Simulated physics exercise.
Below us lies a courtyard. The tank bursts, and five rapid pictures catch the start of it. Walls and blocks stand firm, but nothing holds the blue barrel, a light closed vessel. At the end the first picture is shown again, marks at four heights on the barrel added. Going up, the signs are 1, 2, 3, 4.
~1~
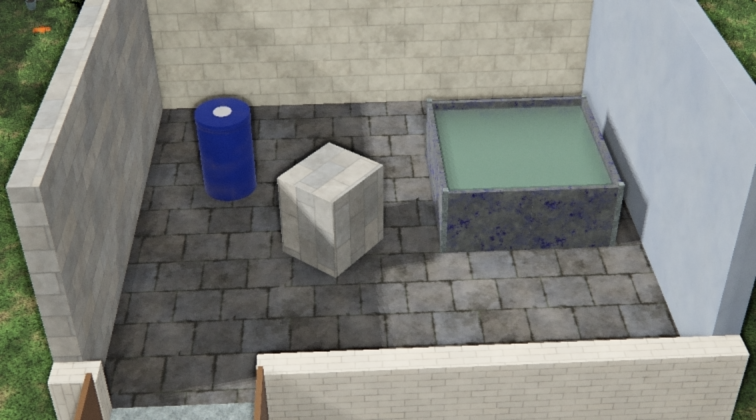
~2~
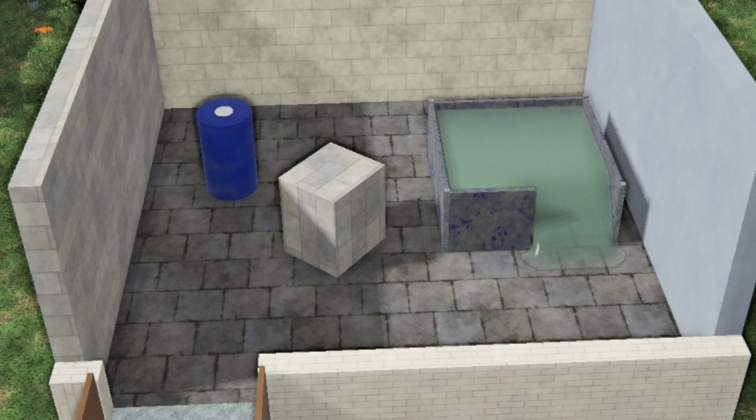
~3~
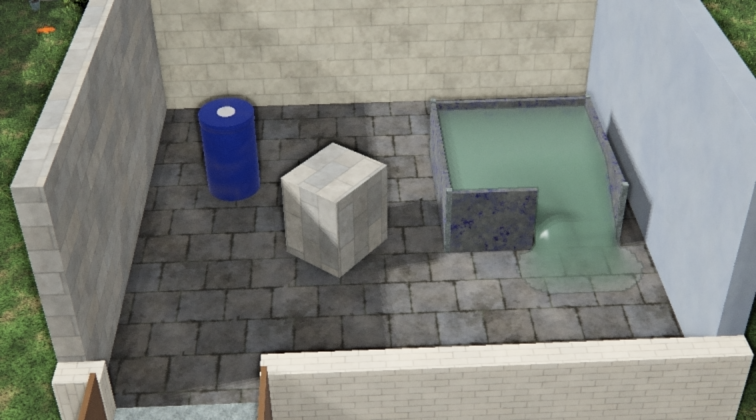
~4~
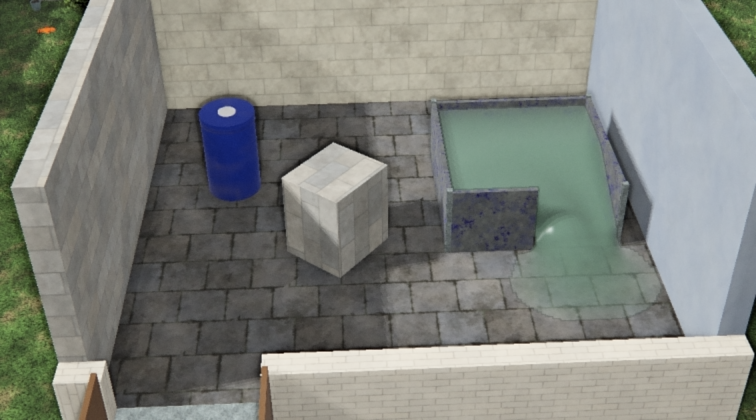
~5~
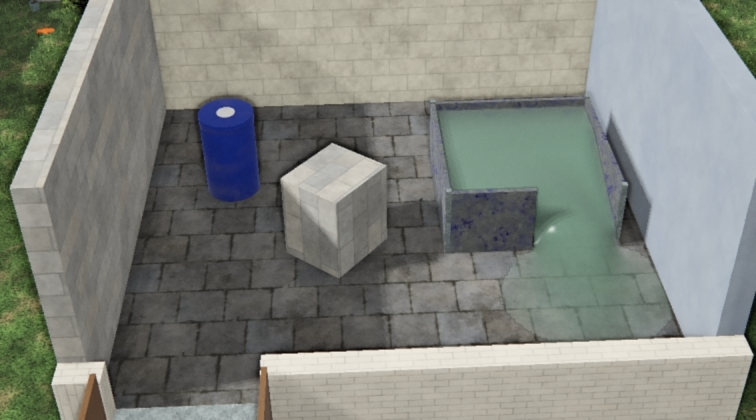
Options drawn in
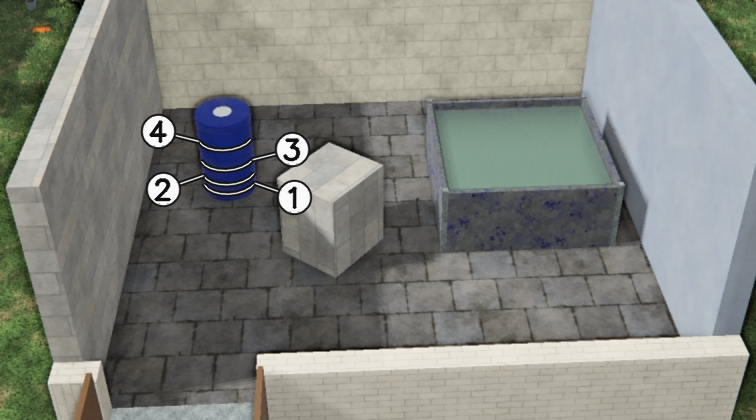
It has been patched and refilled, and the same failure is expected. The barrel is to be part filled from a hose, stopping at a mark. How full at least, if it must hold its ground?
I would pick mark 1.
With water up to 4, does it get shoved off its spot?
No, that is safe.
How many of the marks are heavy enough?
All of the four.
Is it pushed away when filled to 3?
No.
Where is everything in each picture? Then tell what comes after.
The first picture shows lid of the blue barrel at (222, 112); tank full, its middle at (519, 148); open gate at (180, 362).
In the second picture, 1 % of the ground under water, its edge towards the barrel at (530, 257).
In the third picture, 3 % of the ground under water, its edge towards the barrel at (534, 259).
In the fourth picture, 5 % of the ground under water, its edge towards the barrel at (523, 270).
The fifth picture shows lid of the blue barrel at (226, 112); 8 % of the ground under water, its edge towards the barrel at (527, 262).
In white, 1 at (228, 194); 2 at (227, 184); 3 at (225, 170); 4 at (223, 150); from the bottom up 1, 2, 3, 4.
For mark 1, it does not move.
For mark 2, it does not move.
For mark 3, it does not move.
For mark 4, it does not move.
